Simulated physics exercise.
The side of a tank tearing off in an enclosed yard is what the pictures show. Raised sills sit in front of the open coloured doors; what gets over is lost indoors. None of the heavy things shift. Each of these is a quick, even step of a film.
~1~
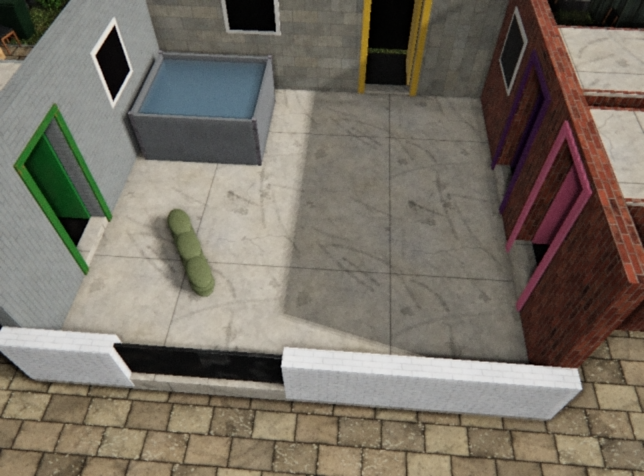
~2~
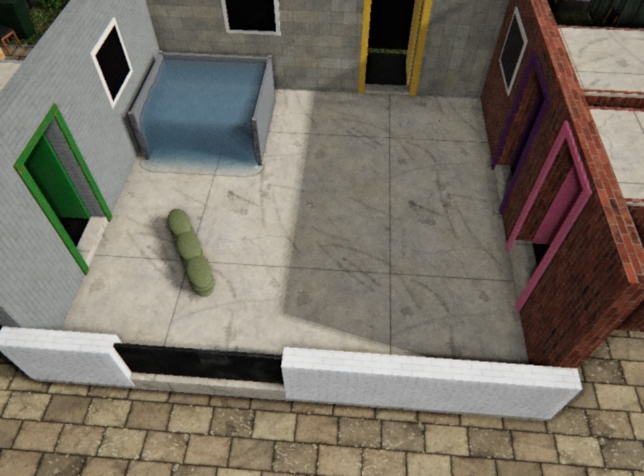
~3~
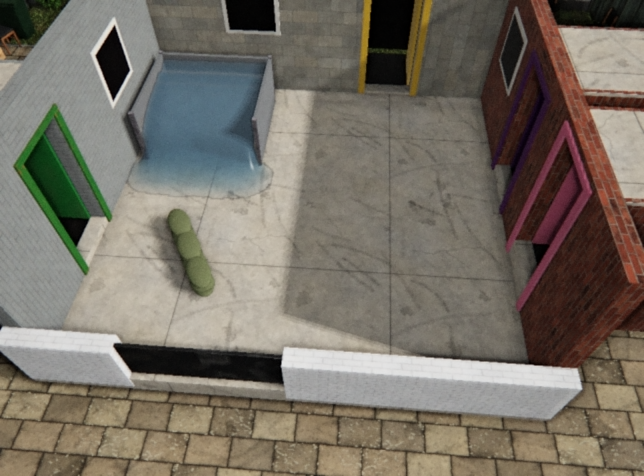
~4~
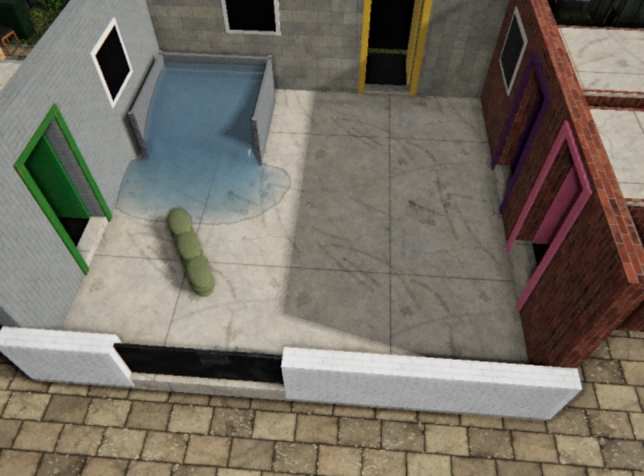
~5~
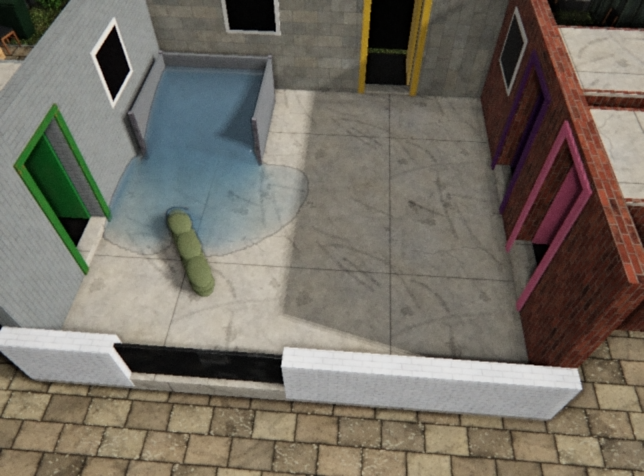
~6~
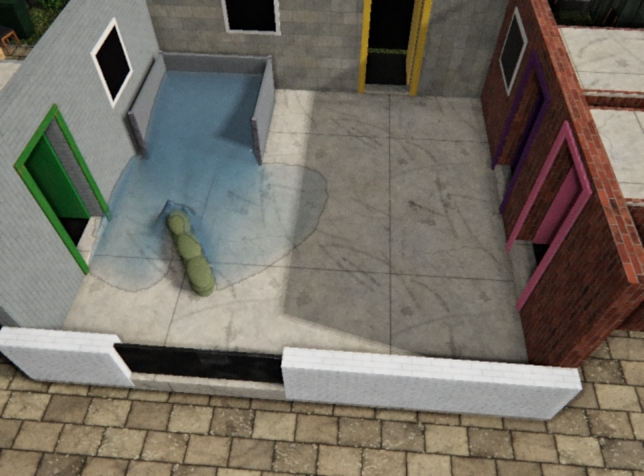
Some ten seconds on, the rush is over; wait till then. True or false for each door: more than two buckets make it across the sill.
Green door: True; purple door: False; yellow door: True; pink door: False.
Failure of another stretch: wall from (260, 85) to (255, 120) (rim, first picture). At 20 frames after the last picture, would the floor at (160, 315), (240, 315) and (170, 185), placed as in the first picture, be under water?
Unwetted, unwetted, unwetted.
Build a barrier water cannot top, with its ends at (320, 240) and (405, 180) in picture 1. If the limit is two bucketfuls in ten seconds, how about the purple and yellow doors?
Briefly, the purple door stays within the limit and the yellow door exceeds the limit.
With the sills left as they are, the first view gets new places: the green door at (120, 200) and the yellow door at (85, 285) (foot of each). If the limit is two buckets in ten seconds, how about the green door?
As it turns out, green door runs over.
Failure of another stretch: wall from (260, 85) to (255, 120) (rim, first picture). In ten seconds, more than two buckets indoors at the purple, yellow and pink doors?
Lab note - purple door: Above the mark; yellow door: Above the mark; pink door: Short of the mark.
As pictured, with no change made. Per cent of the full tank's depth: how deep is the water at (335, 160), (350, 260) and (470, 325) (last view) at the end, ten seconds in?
In order: About 6, 6 and 6 in a hundred.
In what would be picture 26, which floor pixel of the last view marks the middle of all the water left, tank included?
Roughly (271, 265) in the last picture.
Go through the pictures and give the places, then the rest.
The first picture shows the water tank at (205, 88) is whole and still.
In the second picture, the front is at (144, 160), out from the gap at (201, 148).
In the third picture, the front is at (130, 176), out from the gap at (201, 149).
In the fourth picture, water pours out at (201, 151) and has run to (118, 202).
In the fifth picture, the front is at (104, 234), out from the gap at (201, 151).
In the sixth picture, the front is at (127, 285), out from the gap at (202, 151).
A moment on, water covers 40 % of the floor; the green door under two buckets in, the purple door not reached, the yellow door not reached, the pink door not reached.
Next, water covers 50 % of the floor; the green door over two buckets in, the purple door not reached, the yellow door not reached, the pink door not reached.
Then, water covers 60 % of the floor; the green door far over two buckets in, the purple door not reached, the yellow door not reached, the pink door wet at the sill, nothing in.
Later, water covers 85 % of the floor; the green door far over two buckets in, the purple door wet at the sill, nothing in, the yellow door under two buckets in, the pink door wet at the sill, nothing in.
In the end, water covers 95 % of the floor; the green door far over two buckets in, the purple door wet at the sill, nothing in, the yellow door far over two buckets in, the pink door wet at the sill, nothing in.
